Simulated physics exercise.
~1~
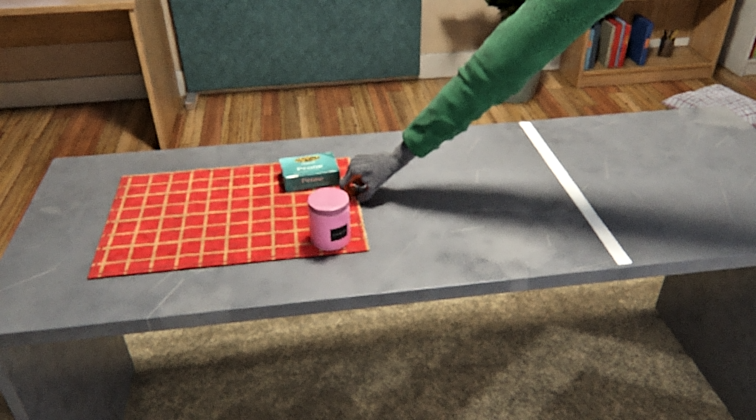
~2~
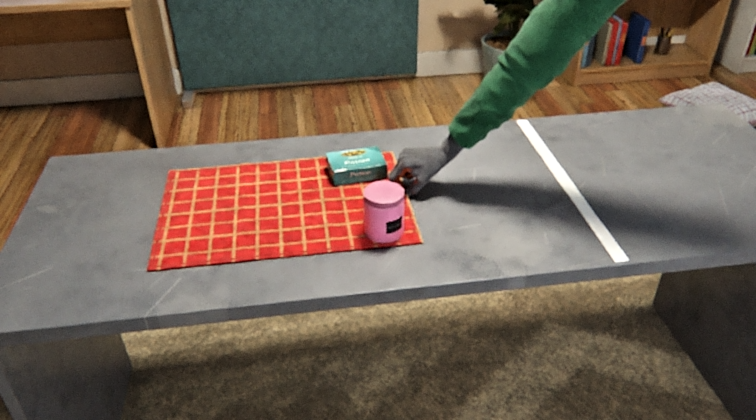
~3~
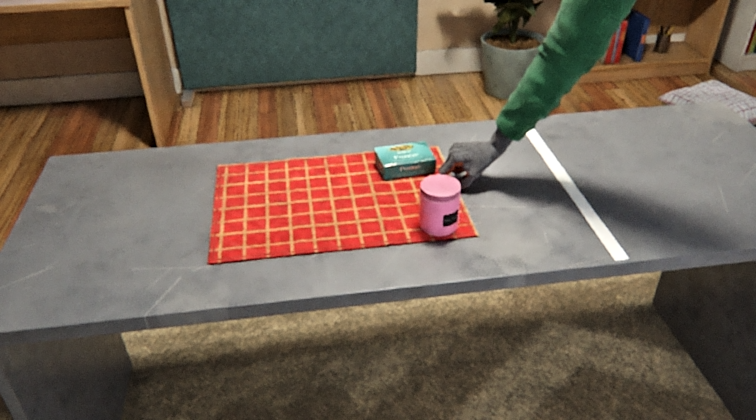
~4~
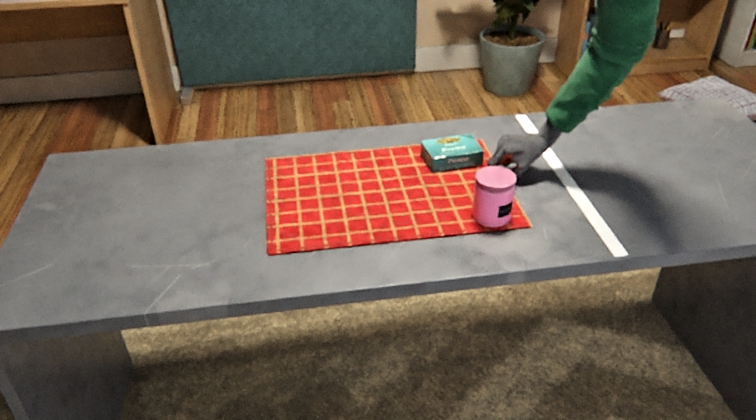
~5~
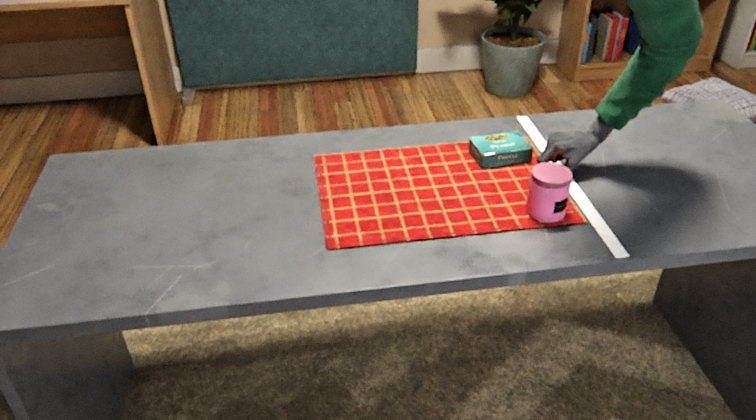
The clip opens on a grey table where a red checked place mat lies toward the left, holding a pink jar and a small turquoise packet near its right edge. A gloved hand in a green sleeve grips that edge and begins drawing the mat to the right. The cloth slides steadily across the tabletop toward a strip of white tape, and the jar and packet ride along with it, both upright. The hand keeps pulling until the mat's leading hem reaches the tape. There, the pink jar and the turquoise packet are both still on the cloth.
